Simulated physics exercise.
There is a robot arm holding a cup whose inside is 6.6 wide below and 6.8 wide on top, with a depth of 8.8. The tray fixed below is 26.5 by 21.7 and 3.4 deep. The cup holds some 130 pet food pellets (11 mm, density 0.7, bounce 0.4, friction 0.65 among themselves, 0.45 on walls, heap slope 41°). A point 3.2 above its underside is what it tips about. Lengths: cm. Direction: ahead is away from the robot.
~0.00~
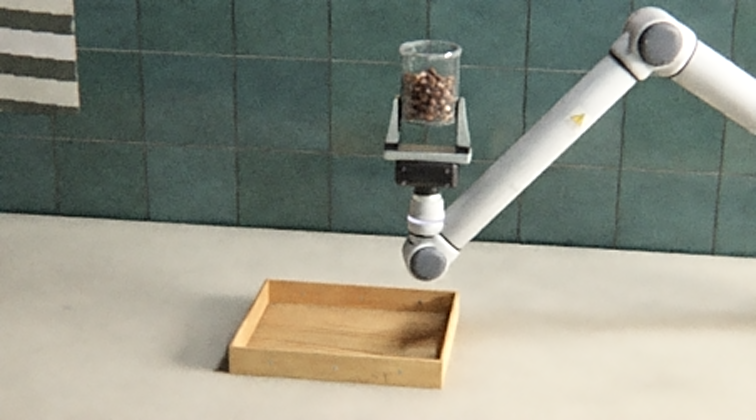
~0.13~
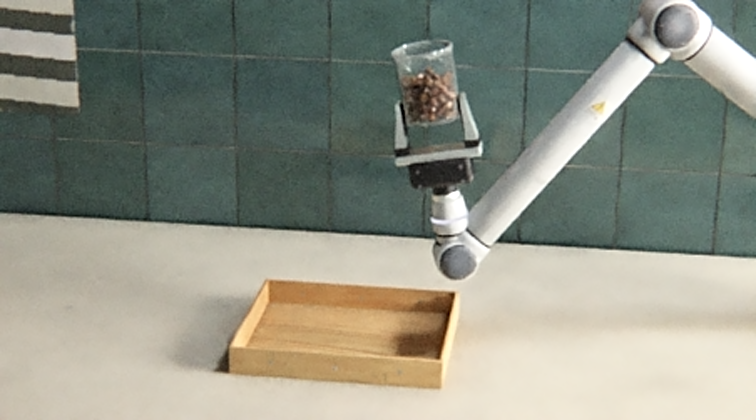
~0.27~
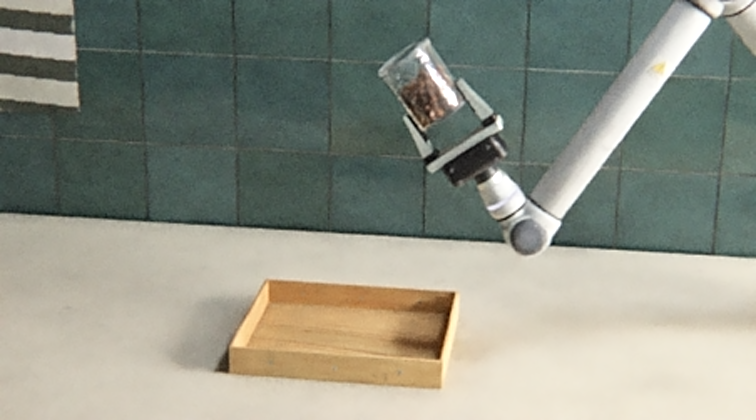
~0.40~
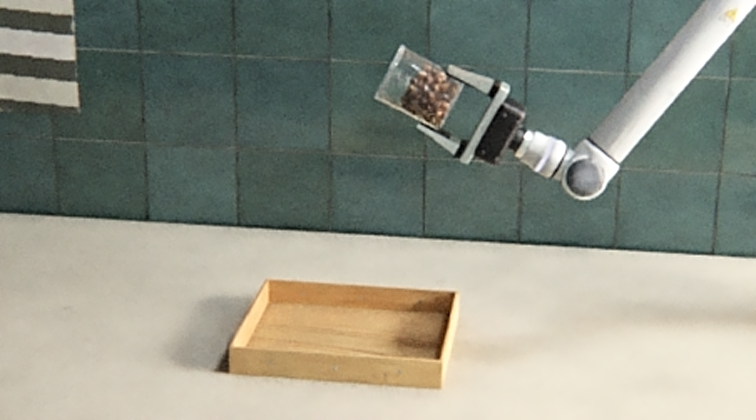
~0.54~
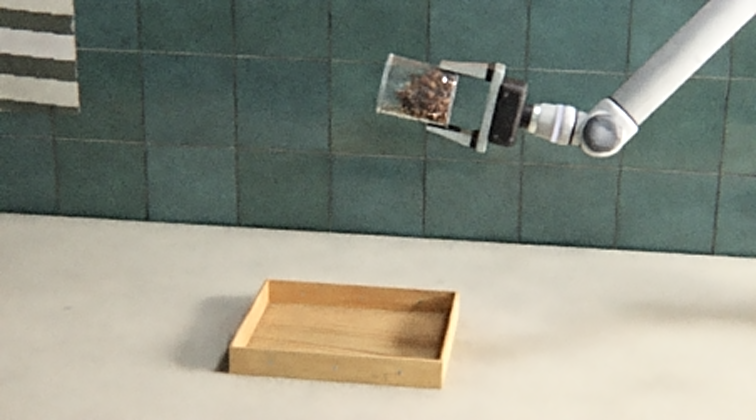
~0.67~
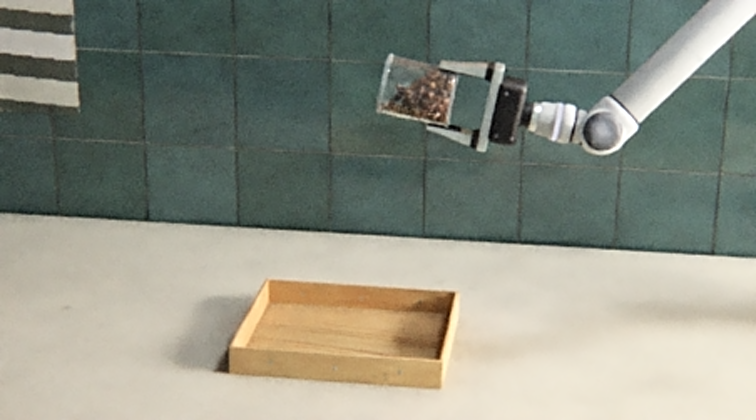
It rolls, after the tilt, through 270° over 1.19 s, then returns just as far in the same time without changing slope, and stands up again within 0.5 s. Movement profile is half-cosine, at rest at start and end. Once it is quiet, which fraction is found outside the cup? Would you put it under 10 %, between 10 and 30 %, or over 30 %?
I would put it between 10 and 30 %.
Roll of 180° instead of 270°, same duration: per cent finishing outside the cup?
I'd put it at about 5 %.
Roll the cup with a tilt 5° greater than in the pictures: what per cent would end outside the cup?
I'd expect close to 30 per cent then.
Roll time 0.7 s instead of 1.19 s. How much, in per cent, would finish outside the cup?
Around 10 %.
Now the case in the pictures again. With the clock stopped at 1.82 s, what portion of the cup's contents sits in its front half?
Viewer-side fraction of pieces: Approx. 65 %.
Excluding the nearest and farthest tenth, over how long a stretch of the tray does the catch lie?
About 14 cm.
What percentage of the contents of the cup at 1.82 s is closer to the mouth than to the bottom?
About 35 %.
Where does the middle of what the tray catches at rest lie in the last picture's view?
The middle lies at roughly (329, 342).
After 1.82 s, tipped 80°, highest piece 37 above the table; 124 in the cup, 7 in the tray, 1 in flight or on a rim.
After 2.97 s, tipped 80°, highest piece 37 above the table; 110 in the cup, 22 in the tray.
After 3.75 s, upright, highest piece 39 above the table; 108 in the cup, 24 in the tray.
After 4.45 s, upright, highest piece 39 above the table; 108 in the cup, 24 in the tray.
At rest, 108 in the cup, 24 in the tray. That is 18 % outside the cup.
